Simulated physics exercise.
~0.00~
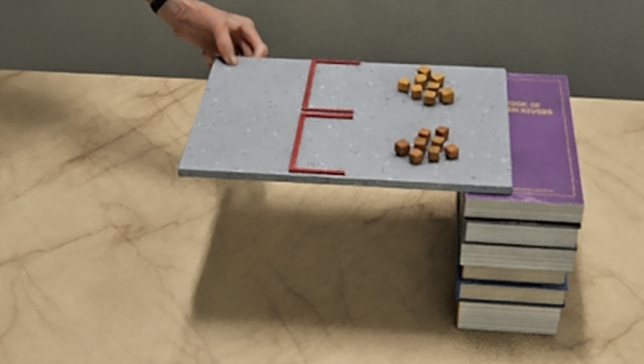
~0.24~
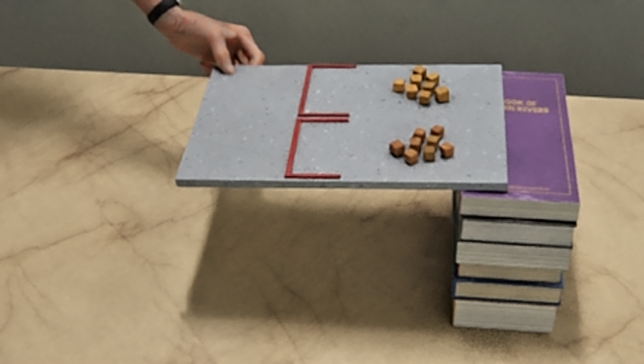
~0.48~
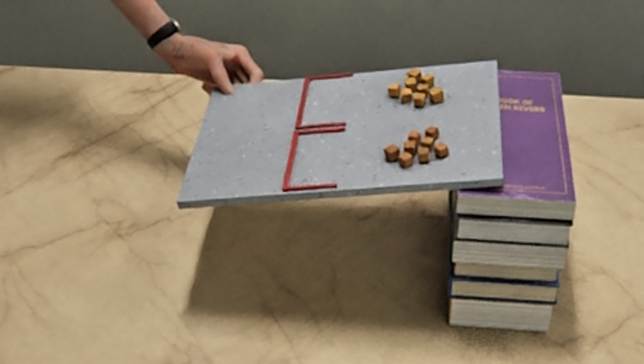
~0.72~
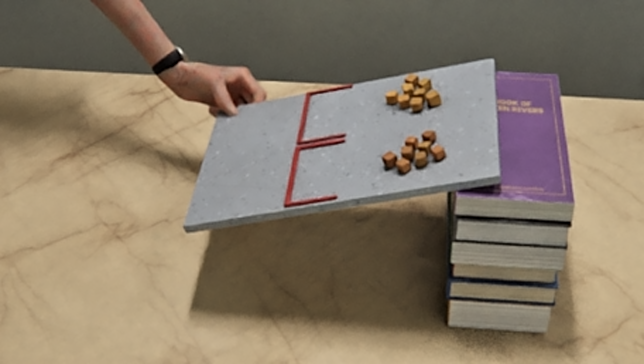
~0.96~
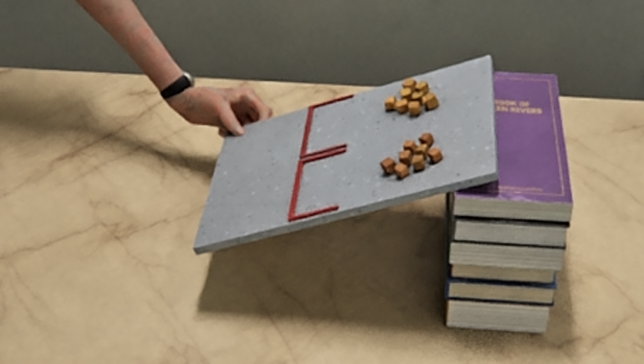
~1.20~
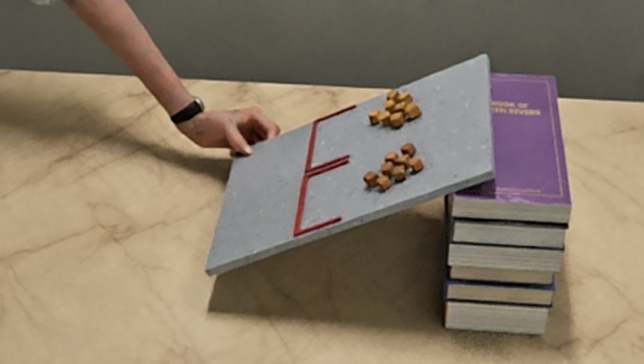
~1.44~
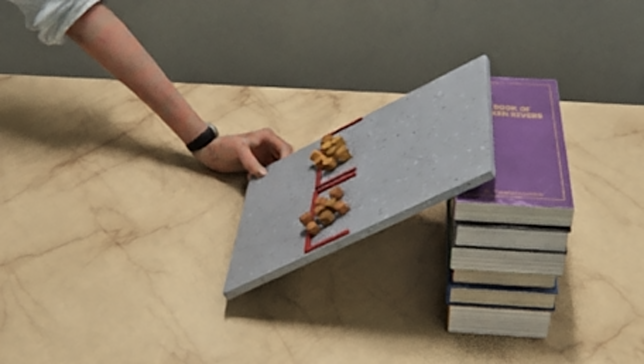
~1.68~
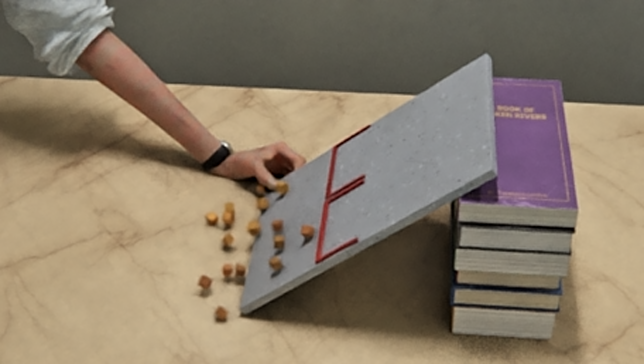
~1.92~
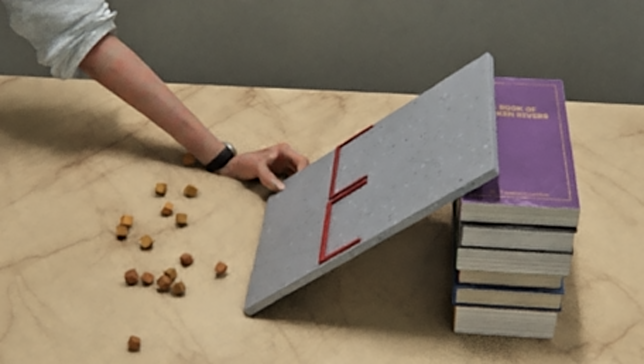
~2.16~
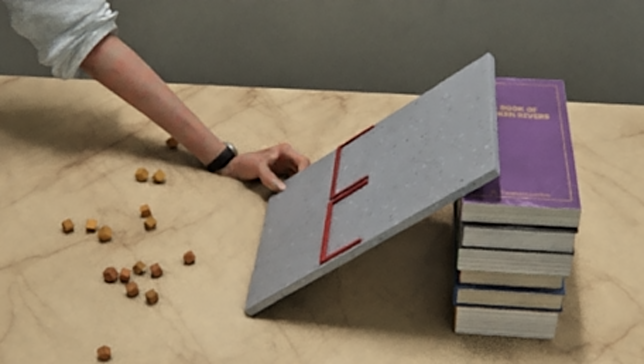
On a cream, marble-patterned counter against a grey wall, seen from slightly above by a gently swaying camera, a hand holds up the left end of a grey speckled board. Its right end rests on a stack of books topped by a purple one. Two clusters of small brown cubes sit right of two red bracket-shaped strips. The hand lowers the free end, and the clusters stay put until the slope steepens. Then both slide down, pass over the strips and tumble off. The board rests tilted on the counter, with the cubes scattered to its left.
